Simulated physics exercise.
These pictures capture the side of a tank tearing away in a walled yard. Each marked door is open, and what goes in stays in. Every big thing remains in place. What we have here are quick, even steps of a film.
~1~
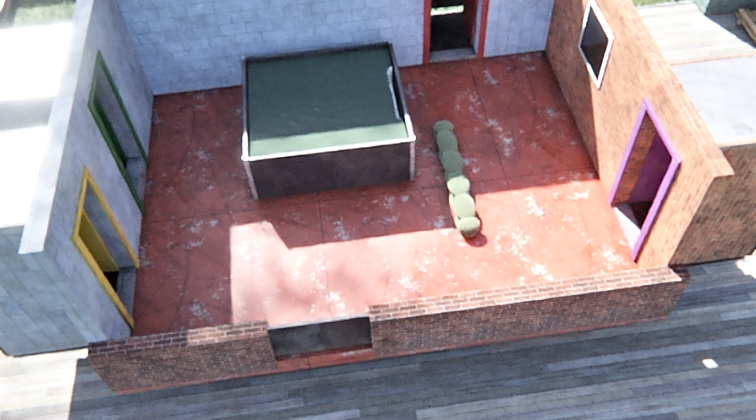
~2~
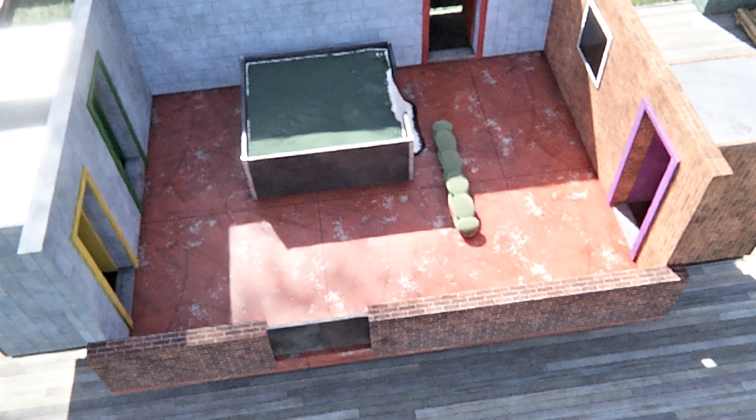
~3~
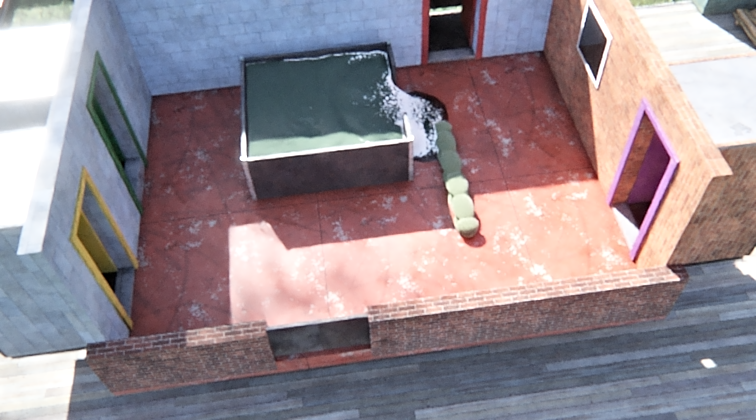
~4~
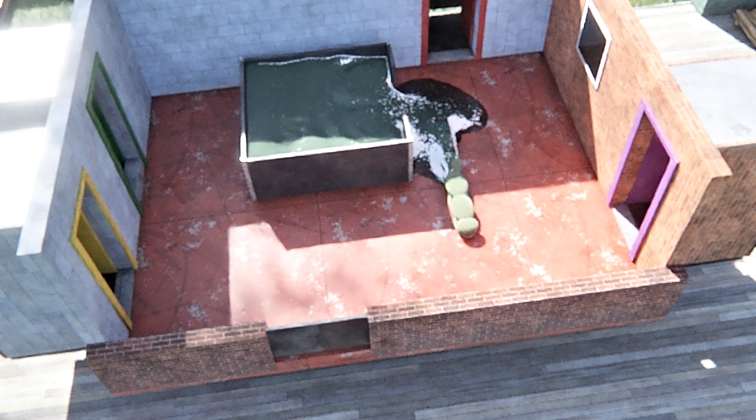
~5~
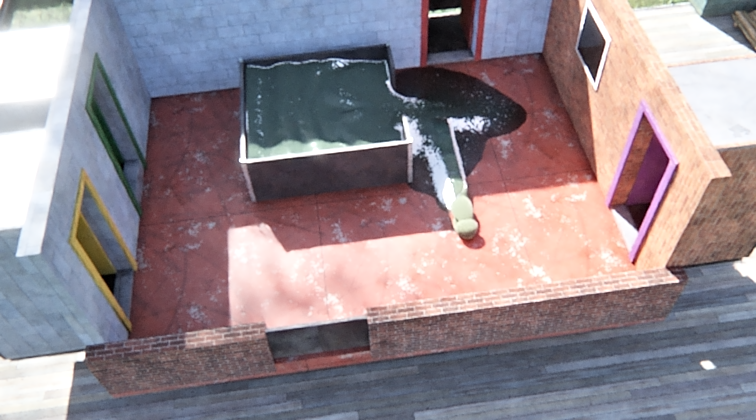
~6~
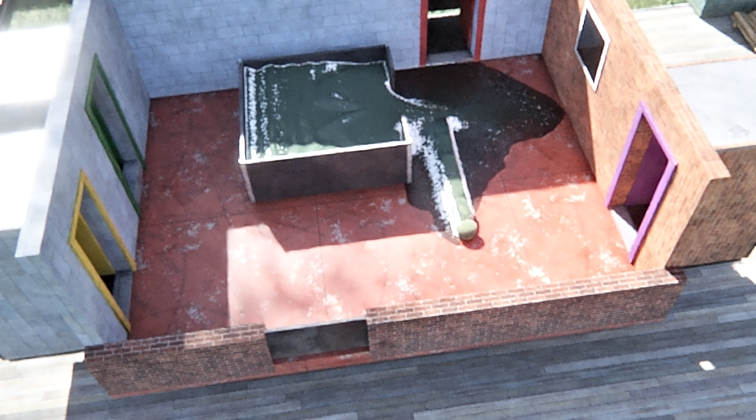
In a walled yard, water pours from a tank's right side and spreads across the red floor.
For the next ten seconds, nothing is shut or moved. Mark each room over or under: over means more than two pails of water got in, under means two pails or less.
Purple door: Over, yellow door: Over, green door: Under, red door: Over.
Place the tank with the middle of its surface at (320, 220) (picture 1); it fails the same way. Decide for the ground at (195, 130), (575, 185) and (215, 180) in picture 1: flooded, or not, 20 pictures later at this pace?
Parched, soaked, parched.
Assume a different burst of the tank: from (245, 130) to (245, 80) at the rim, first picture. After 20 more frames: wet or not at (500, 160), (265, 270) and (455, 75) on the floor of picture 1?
Going in your order, I'd say still bare, then drenched, then drenched.
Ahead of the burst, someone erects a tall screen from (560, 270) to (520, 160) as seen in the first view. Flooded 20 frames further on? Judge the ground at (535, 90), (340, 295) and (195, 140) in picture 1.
Taking the points in order, they are inundated, inundated and high and dry.
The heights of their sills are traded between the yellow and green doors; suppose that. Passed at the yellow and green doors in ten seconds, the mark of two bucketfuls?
Yellow: Below the mark; green: Below the mark.
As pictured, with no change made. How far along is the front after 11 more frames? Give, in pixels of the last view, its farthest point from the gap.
Somewhere near (645, 297).
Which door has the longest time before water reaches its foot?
Looks like the one in green.
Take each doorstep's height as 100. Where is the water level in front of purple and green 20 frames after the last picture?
Estimate, in order: 140 and 0 percent.
A moment on, water covers 35 % of the floor; the purple door not reached, the yellow door not reached, the green door not reached, the red door under two buckets in.
Next, water covers 50 % of the floor; the purple door wet at the sill, nothing in, the yellow door not reached, the green door not reached, the red door over two buckets in.
Then, water covers 55 % of the floor; the purple door under two buckets in, the yellow door not reached, the green door not reached, the red door far over two buckets in.
Later, water covers 80 % of the floor; the purple door over two buckets in, the yellow door wet at the sill, nothing in, the green door not reached, the red door far over two buckets in.
In the end, water covers 95 % of the floor; the purple door far over two buckets in, the yellow door far over two buckets in, the green door wet at the sill, nothing in, the red door far over two buckets in.
